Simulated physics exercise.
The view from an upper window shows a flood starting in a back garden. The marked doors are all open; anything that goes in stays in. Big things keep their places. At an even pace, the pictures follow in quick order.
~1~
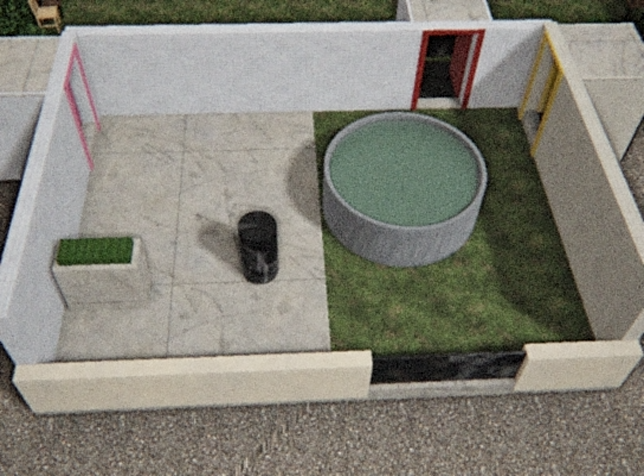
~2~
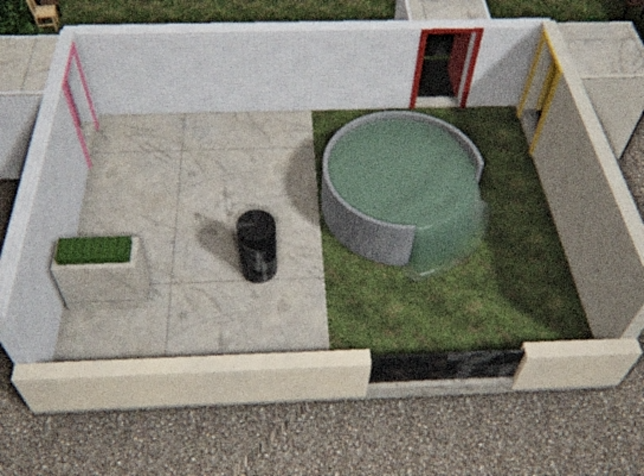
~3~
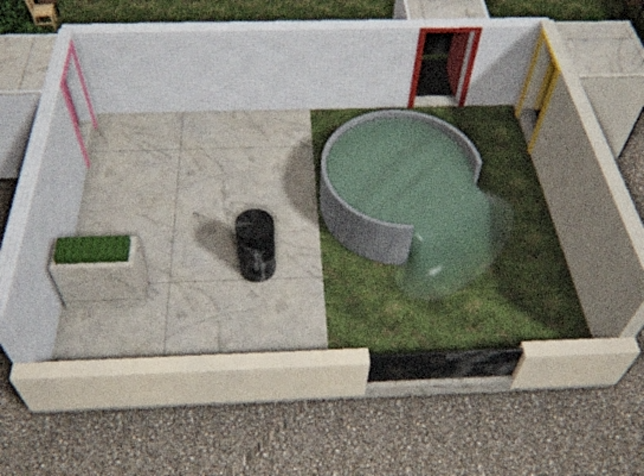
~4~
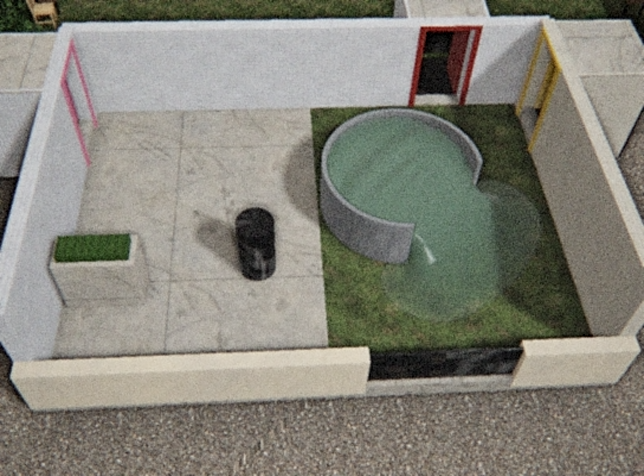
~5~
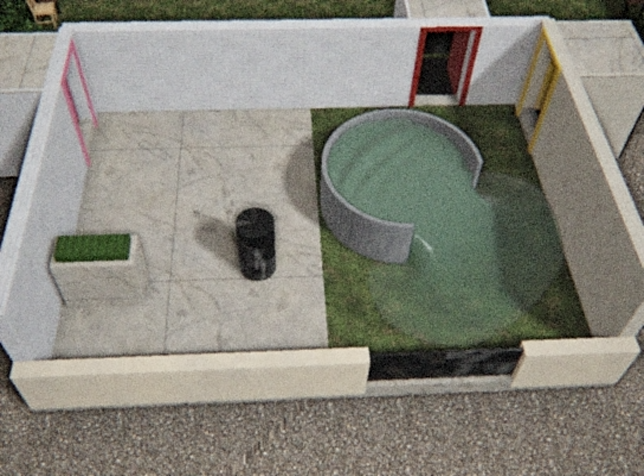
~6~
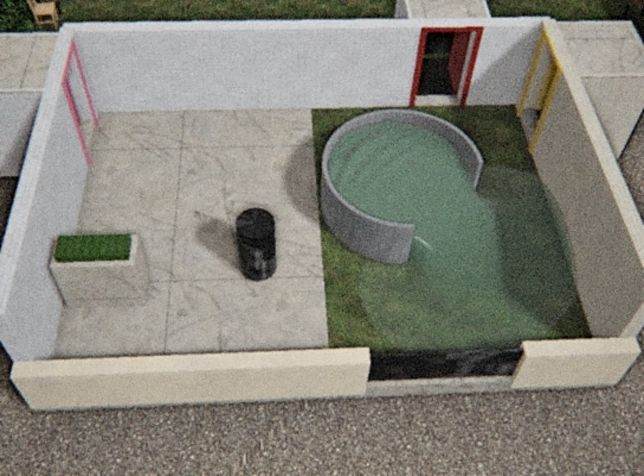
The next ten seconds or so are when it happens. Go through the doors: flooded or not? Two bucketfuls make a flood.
Yellow door: Not flooded. Red door: Flooded. Pink door: Not flooded.
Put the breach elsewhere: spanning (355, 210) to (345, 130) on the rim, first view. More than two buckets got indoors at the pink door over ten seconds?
Then: The pink door tops the mark.
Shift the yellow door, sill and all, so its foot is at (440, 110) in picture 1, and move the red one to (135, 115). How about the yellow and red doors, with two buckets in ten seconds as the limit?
Note: Yellow door keeps within limits; red door breaks the limit.
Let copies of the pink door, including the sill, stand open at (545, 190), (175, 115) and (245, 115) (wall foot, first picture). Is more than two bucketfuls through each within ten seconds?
First falls short, then falls short, then falls short.
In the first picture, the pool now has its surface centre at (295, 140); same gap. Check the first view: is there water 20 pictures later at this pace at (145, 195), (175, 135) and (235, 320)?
The three spots read left dry, left dry, swamped.
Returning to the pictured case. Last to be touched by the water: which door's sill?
That would be the pink-painted one.
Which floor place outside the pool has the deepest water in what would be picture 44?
Answer: (116, 350).
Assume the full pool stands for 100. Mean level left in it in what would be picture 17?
That would be roughly 38 per cent.
A moment on, water covers 25 % of the floor; the yellow door not reached, the red door not reached, the pink door not reached.
Next, water covers 30 % of the floor; the yellow door wet at the sill, nothing in, the red door not reached, the pink door not reached.
Then, water covers 50 % of the floor; the yellow door wet at the sill, nothing in, the red door wet at the sill, nothing in, the pink door not reached.
Later, water covers 95 % of the floor; the yellow door wet at the sill, nothing in, the red door over two buckets in, the pink door wet at the sill, nothing in.
In the end, water covers 100 % of the floor; the yellow door wet at the sill, nothing in, the red door far over two buckets in, the pink door wet at the sill, nothing in.
